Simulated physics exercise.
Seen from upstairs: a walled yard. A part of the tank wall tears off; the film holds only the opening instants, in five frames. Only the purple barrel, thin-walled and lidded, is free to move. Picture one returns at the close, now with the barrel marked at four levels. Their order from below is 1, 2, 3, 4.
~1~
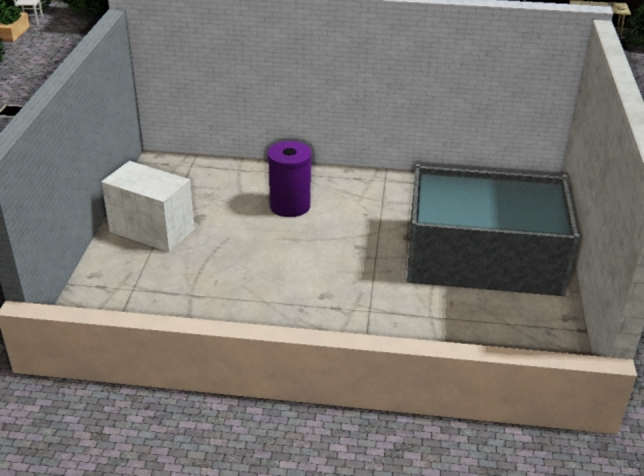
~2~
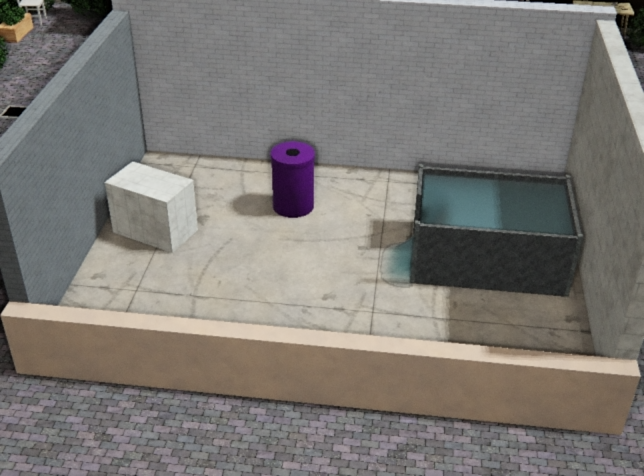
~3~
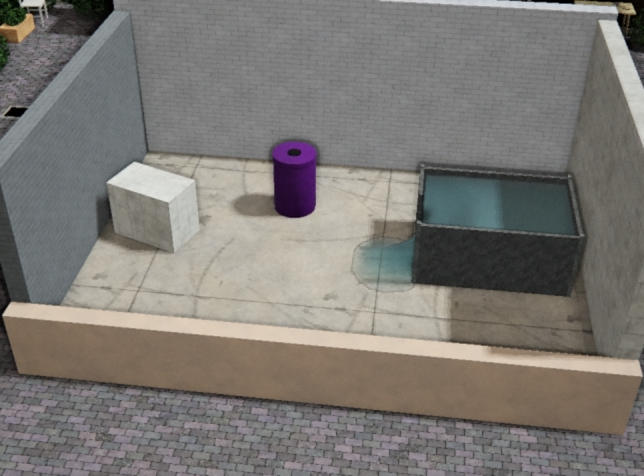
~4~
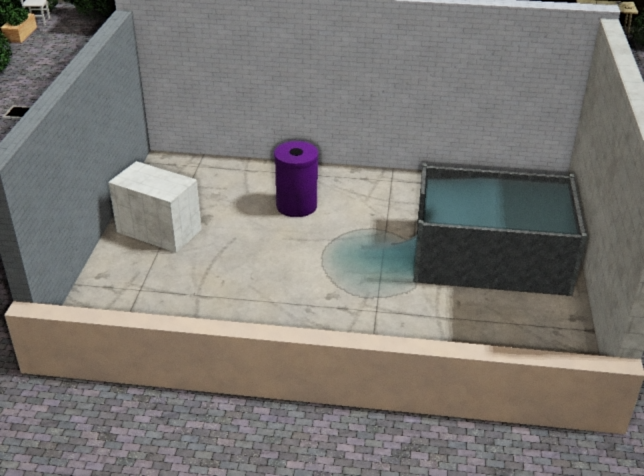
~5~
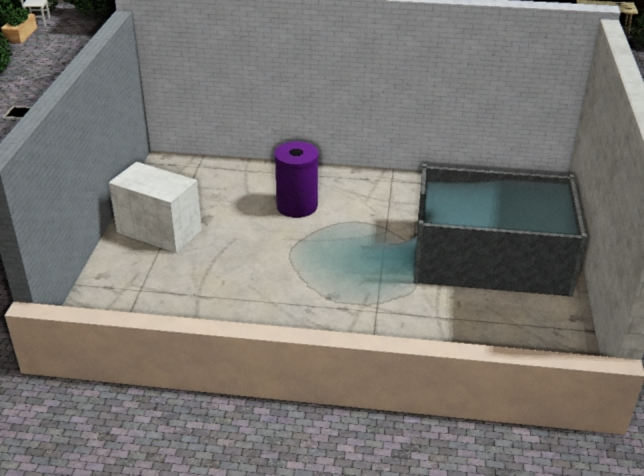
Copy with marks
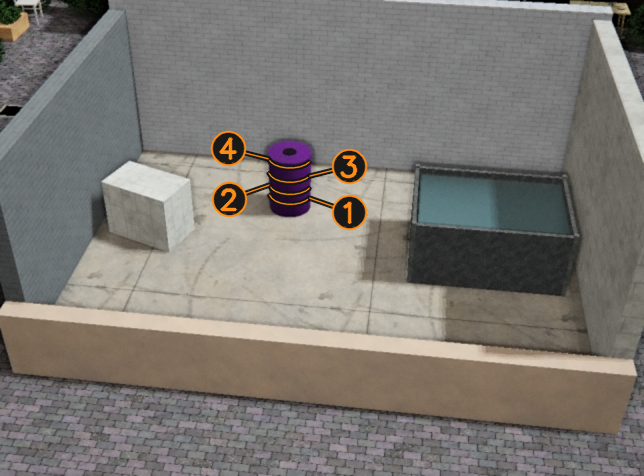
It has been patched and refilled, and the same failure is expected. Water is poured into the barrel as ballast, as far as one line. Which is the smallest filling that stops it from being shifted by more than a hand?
1 is the one.
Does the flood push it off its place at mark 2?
No, not at all.
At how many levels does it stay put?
All four.
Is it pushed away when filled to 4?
No.
On the marked copy, 1 at (287, 204); 2 at (287, 194); 3 at (286, 182); 4 at (286, 167); from the bottom up 1, 2, 3, 4.
With 1, it does not move.
With 2, it does not move.
With 3, it does not move.
With 4, it does not move.
